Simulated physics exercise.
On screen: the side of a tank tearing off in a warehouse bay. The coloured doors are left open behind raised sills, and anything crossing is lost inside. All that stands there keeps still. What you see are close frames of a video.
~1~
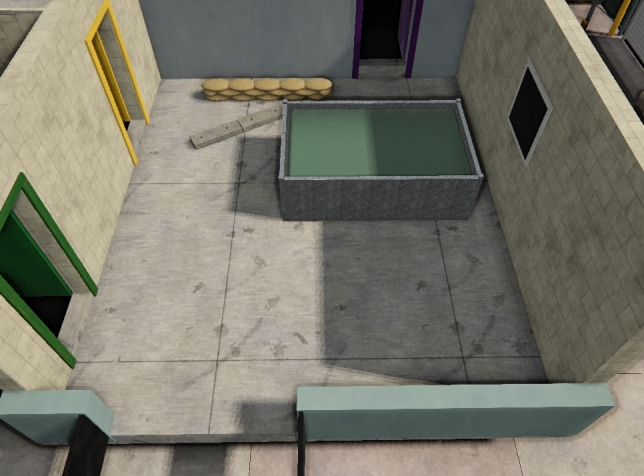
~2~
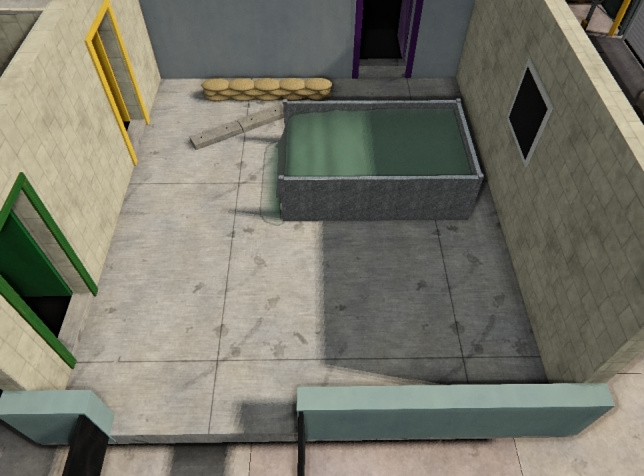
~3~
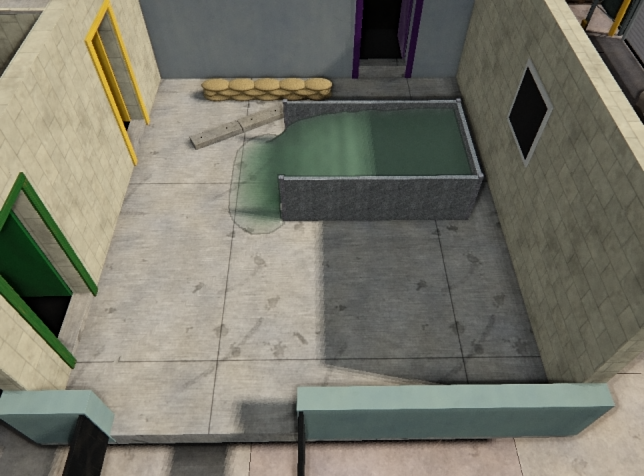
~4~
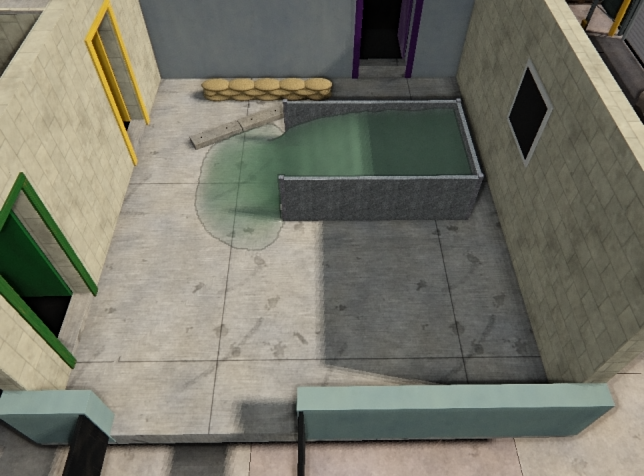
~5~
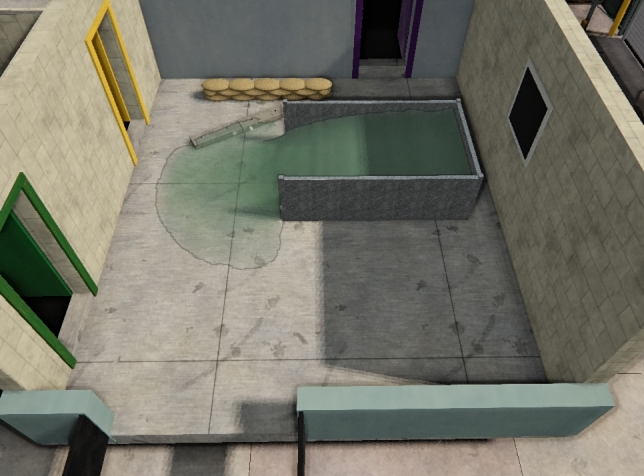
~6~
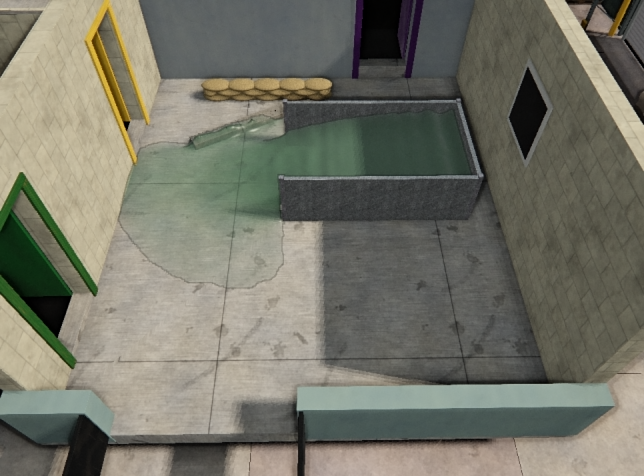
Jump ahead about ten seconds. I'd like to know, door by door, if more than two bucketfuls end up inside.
I predict the green door will overshoot two buckets. I predict the purple door will remain at two buckets or below. I predict the yellow door will overshoot two buckets.
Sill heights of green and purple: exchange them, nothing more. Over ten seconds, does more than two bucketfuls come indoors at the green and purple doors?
Green door: Within bounds. Purple door: Within bounds.
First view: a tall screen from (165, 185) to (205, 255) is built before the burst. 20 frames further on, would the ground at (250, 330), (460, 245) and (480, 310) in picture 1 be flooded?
Outcome per location, in sequence: Soaking, unsoaked, unsoaked.
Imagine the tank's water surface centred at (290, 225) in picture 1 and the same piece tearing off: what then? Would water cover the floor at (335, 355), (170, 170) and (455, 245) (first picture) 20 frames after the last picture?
Spot by spot, in the order asked: Swamped, swamped, untouched.
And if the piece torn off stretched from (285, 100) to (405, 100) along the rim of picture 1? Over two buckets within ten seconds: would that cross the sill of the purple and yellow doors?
Door by door, purple exceeds it and yellow exceeds it.
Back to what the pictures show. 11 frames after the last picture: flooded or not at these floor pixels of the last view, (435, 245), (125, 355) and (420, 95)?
Lab note, in the order given: Unwetted, wet through, unwetted.
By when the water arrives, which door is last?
Looking at the pictures, the answer is the purple door.
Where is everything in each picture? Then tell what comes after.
In the first picture, the water tank at (376, 141) is whole and still.
In the second picture, the front is at a hidden place, out from the gap at (287, 166).
In the third picture, the front is at (255, 141), out from the gap at (288, 169).
In the fourth picture, water pours out at (288, 170) and has run to (220, 144).
In the fifth picture, the front is at (174, 156), out from the gap at (288, 171).
In the sixth picture, water pours out at (288, 171) and has run to (139, 154).
A moment on, water covers 30 % of the floor; the green door wet at the sill, nothing in, the purple door not reached, the yellow door over two buckets in.
Next, water covers 35 % of the floor; the green door under two buckets in, the purple door not reached, the yellow door far over two buckets in.
Then, water covers 50 % of the floor; the green door over two buckets in, the purple door not reached, the yellow door far over two buckets in.
Later, water covers 80 % of the floor; the green door over two buckets in, the purple door wet at the sill, nothing in, the yellow door far over two buckets in.
In the end, water covers 95 % of the floor; the green door over two buckets in, the purple door wet at the sill, nothing in, the yellow door far over two buckets in.
